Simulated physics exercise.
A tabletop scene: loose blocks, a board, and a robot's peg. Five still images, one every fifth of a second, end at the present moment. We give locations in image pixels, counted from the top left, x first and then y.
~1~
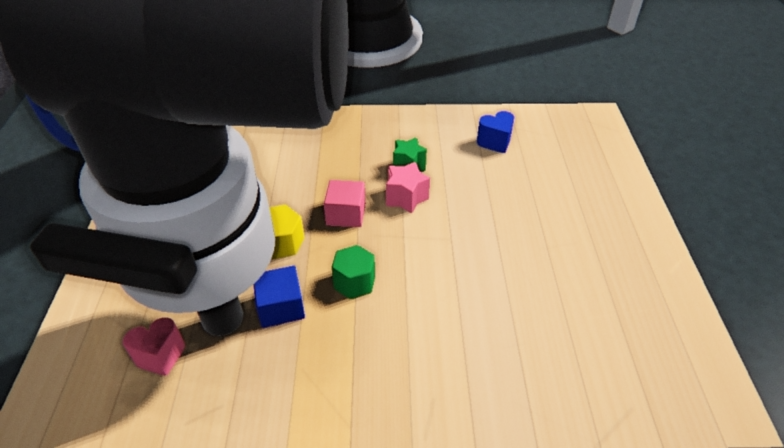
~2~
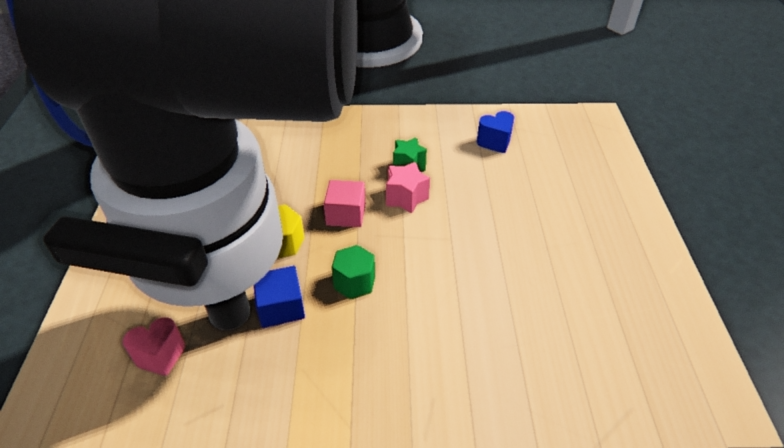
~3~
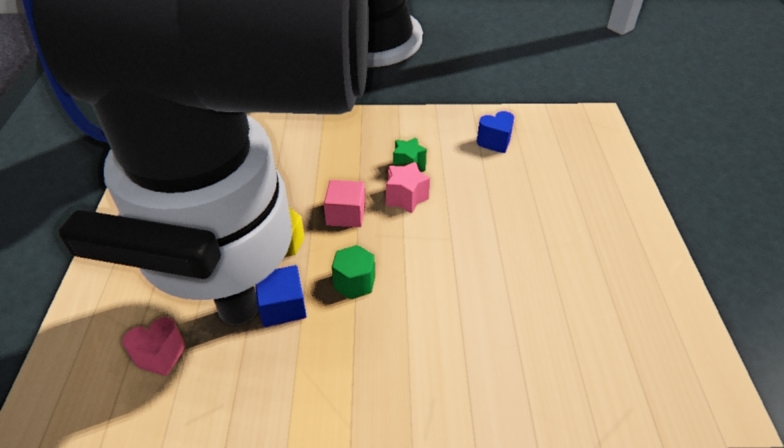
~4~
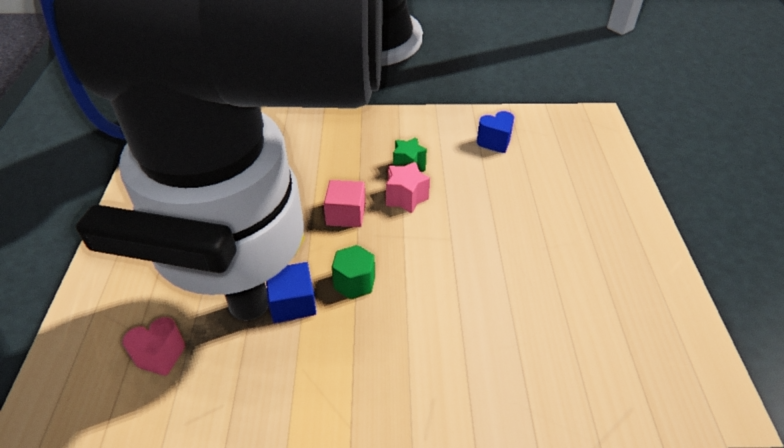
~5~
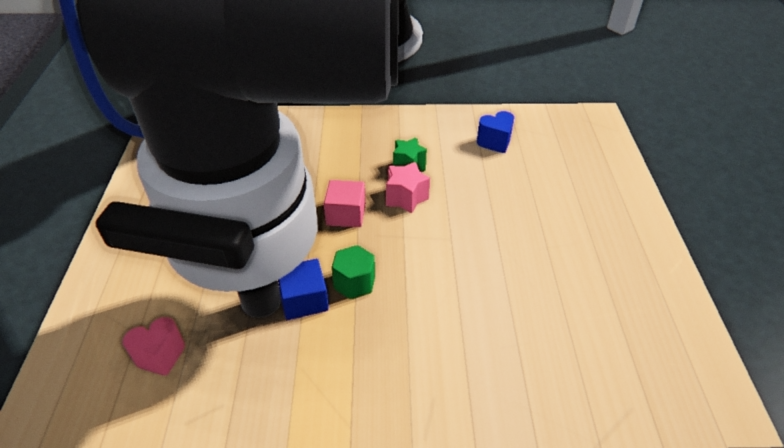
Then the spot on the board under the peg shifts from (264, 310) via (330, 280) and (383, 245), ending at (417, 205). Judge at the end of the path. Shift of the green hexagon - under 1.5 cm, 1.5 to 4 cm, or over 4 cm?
The answer will be the long band, over 4 cm.
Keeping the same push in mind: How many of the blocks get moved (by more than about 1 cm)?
Three or more blocks move more than 1 cm.
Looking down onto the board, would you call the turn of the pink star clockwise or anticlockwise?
Counterclockwise rotation.
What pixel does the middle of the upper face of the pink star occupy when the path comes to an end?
The centre of its top will be at (416, 162).
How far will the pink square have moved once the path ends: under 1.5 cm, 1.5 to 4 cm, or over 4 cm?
Travels under 1.5 cm.
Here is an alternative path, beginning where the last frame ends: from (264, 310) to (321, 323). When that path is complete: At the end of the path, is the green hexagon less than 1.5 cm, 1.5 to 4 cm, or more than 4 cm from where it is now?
My prediction: Between 1.5 and 4 cm.
On the path given first. One third of the way, peg at (331, 272); blue square at (370, 249); green hexagon at (412, 246), turned 30° clockwise.
Two thirds of the way, peg at (384, 237); blue square at (424, 226), turned 35° clockwise; green hexagon at (460, 242), turned 75° clockwise.
At the end, peg at (417, 198); blue square at (430, 224), turned 45° clockwise; pink square still; green hexagon at (464, 243), turned 80° clockwise; pink star at (416, 162), turned 25° anticlockwise; green star at (407, 137), turned 15° anticlockwise.
